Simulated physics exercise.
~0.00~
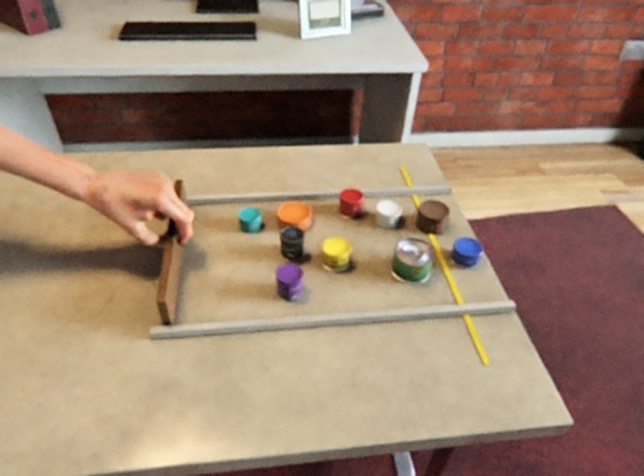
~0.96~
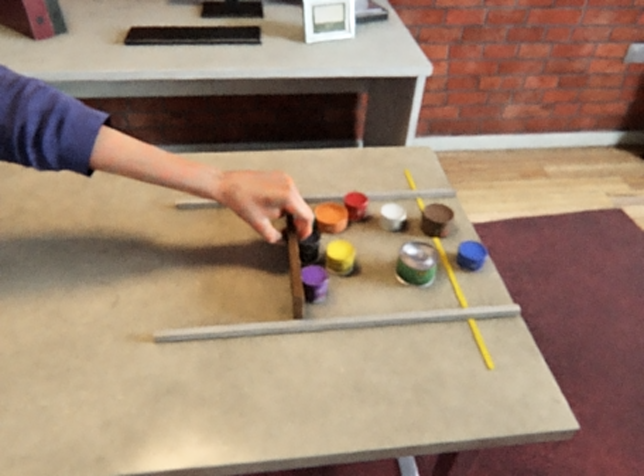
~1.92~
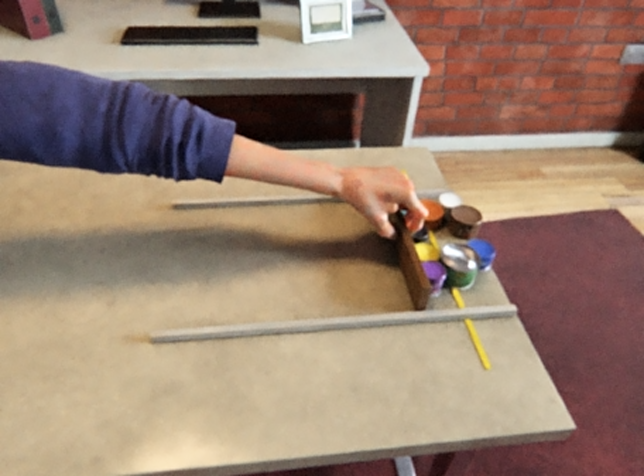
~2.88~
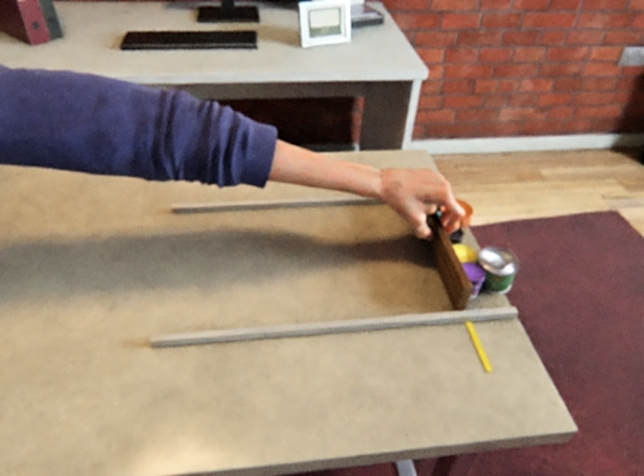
We see a hand push an upright wooden board rightward between two rails on a table, gathering small colourful tubs and tins toward a yellow tape line. As the group crowds the table's end, the white, brown and blue ones go over the edge, while a green tin remains there.
